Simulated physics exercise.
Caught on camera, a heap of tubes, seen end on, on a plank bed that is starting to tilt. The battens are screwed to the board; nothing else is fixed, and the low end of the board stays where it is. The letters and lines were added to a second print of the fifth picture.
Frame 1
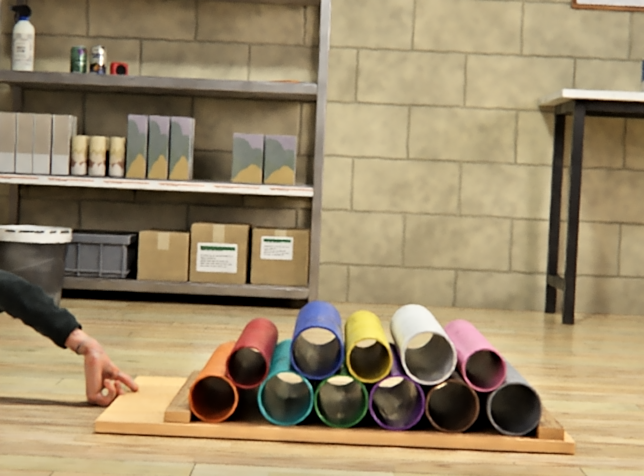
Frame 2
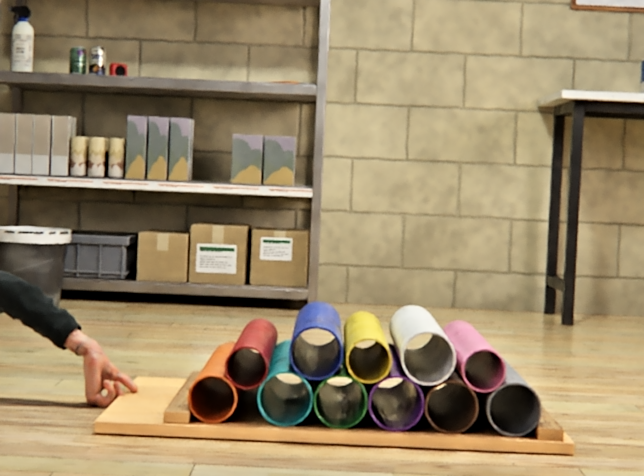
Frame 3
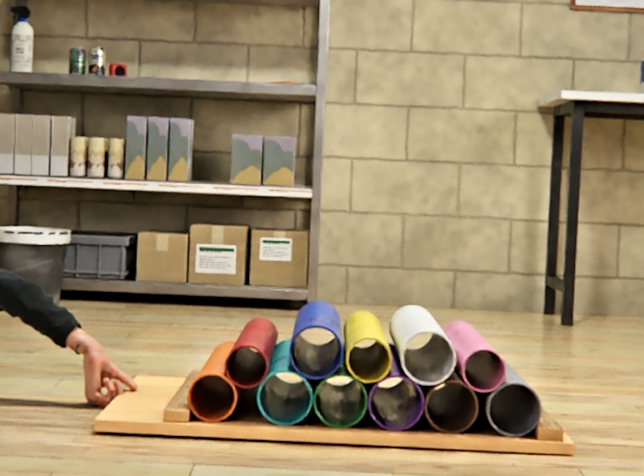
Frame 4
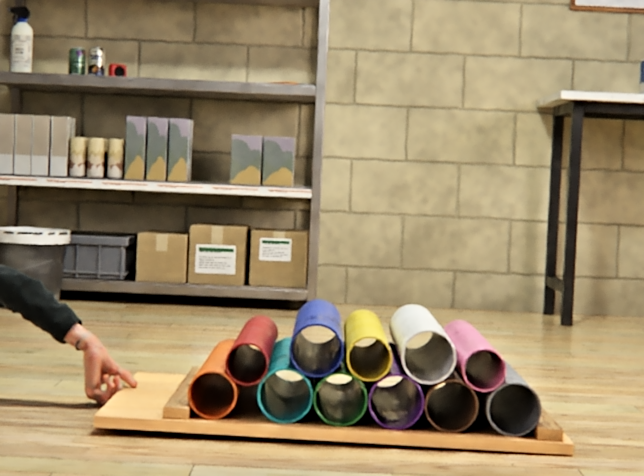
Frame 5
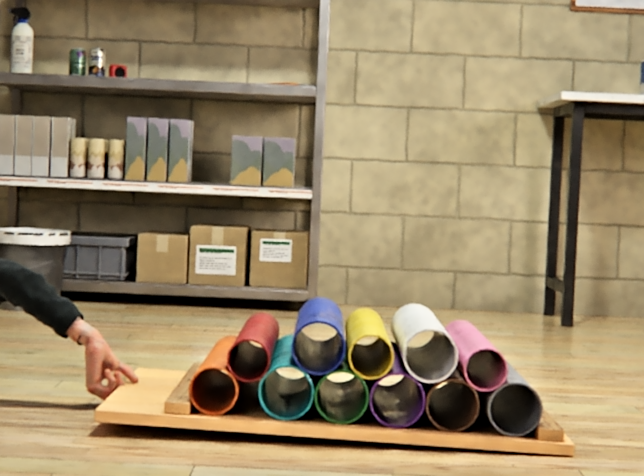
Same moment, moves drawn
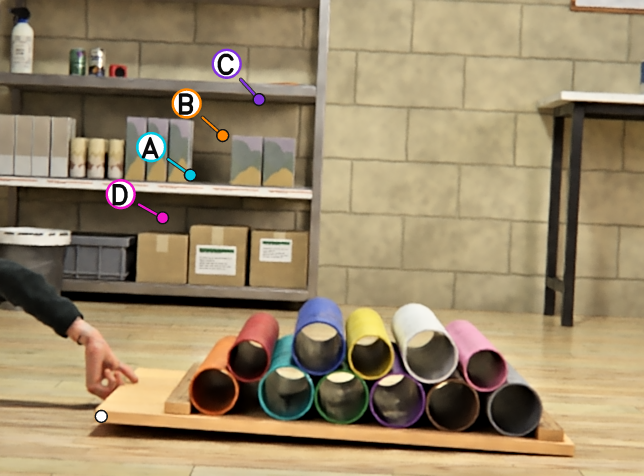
The clip opens on colourful tubes stacked in two rows, seen end on, between wooden strips on a board, with a hand at the board's left end. At first almost nothing moves; then the hand raises that end slightly, and the board and tubes tilt a little together.
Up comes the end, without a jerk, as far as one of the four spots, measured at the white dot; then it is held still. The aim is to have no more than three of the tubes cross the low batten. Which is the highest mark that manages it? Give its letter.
Lift it to D and no more.
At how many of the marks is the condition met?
One of the four.
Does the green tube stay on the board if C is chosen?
No.
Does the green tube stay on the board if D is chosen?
Yes.
On the marked copy, A at (190, 175); B at (223, 136); C at (259, 100); D at (163, 218); the white dot at (101, 416).
Taking D. A third of the way, board at 16°.
Two thirds of the way, board at 27°.
When it is over, board at 27°, none over the low batten.
As for the rest, A eleven over the low batten; B eleven over the low batten; C eleven over the low batten.
